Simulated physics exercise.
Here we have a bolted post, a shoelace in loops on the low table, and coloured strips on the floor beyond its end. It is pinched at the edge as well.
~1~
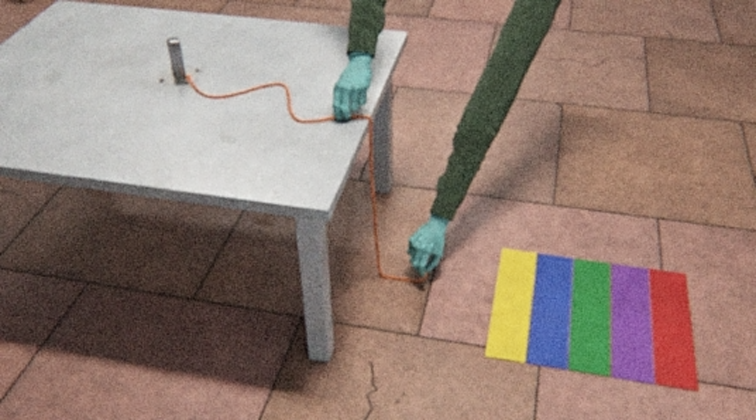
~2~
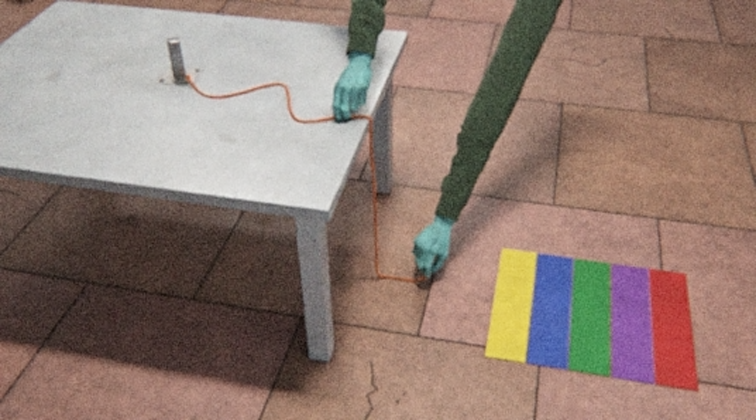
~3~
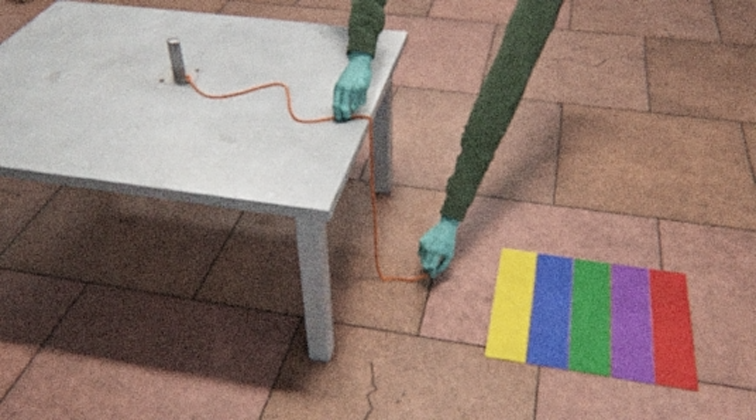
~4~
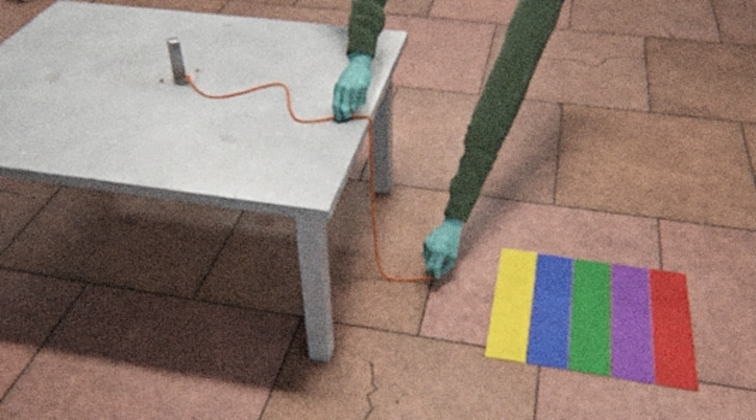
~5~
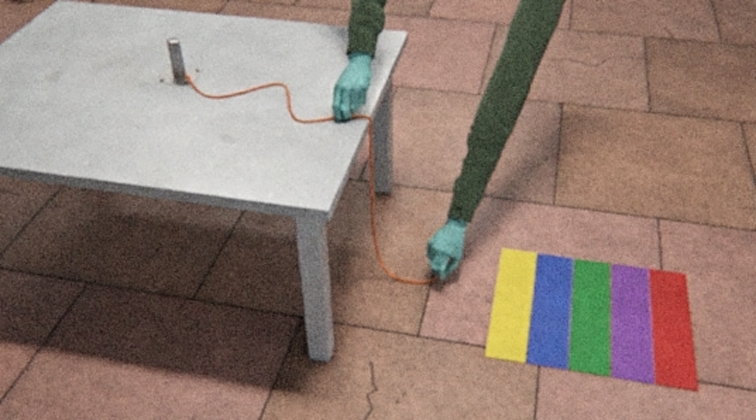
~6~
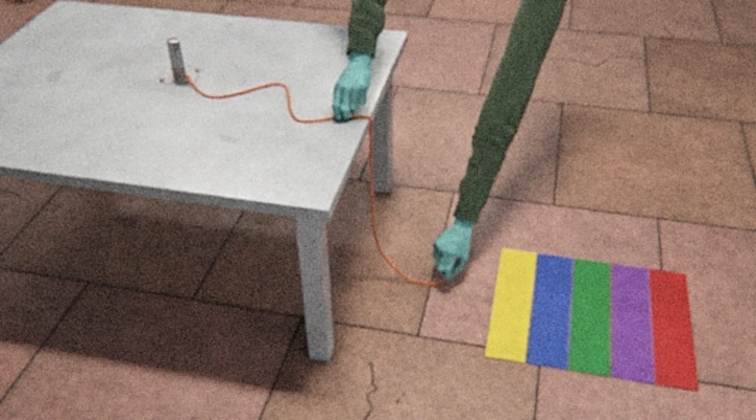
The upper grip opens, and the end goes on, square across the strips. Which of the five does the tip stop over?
The purple one.
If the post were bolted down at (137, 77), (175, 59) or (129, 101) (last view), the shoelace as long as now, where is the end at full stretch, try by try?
In that order: (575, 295), (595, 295) and (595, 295).
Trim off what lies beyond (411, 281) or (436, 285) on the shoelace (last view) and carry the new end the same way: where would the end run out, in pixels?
Near (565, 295) and (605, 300).
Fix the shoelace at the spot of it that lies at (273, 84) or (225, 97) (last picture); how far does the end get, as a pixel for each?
Near (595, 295) and (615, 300).
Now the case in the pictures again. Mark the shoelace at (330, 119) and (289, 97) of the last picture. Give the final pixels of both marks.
They go to (396, 131) and to (326, 101).
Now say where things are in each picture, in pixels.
End (425, 272); yellow (508, 338); blue (549, 344); green (590, 351); purple (632, 357); red (675, 364), in the first frame.
End (430, 273); shoelace through (202, 94) (278, 84) (303, 122) (371, 137) (375, 209) (377, 268), in the second frame.
End (435, 274), in the third frame.
End (439, 274); shoelace through (202, 94) (278, 84) (303, 122) (371, 137) (373, 209) (380, 269), in the fourth frame.
End (444, 275), in the fifth frame.
End (450, 276); shoelace through (202, 94) (278, 84) (303, 122) (371, 137) (372, 209) (393, 266), in the sixth frame.
A little later, end near (568, 293); over blue.
Next, end near (609, 299); over green.
When it is tight, end near (632, 302); over purple. It halts on the purple strip.
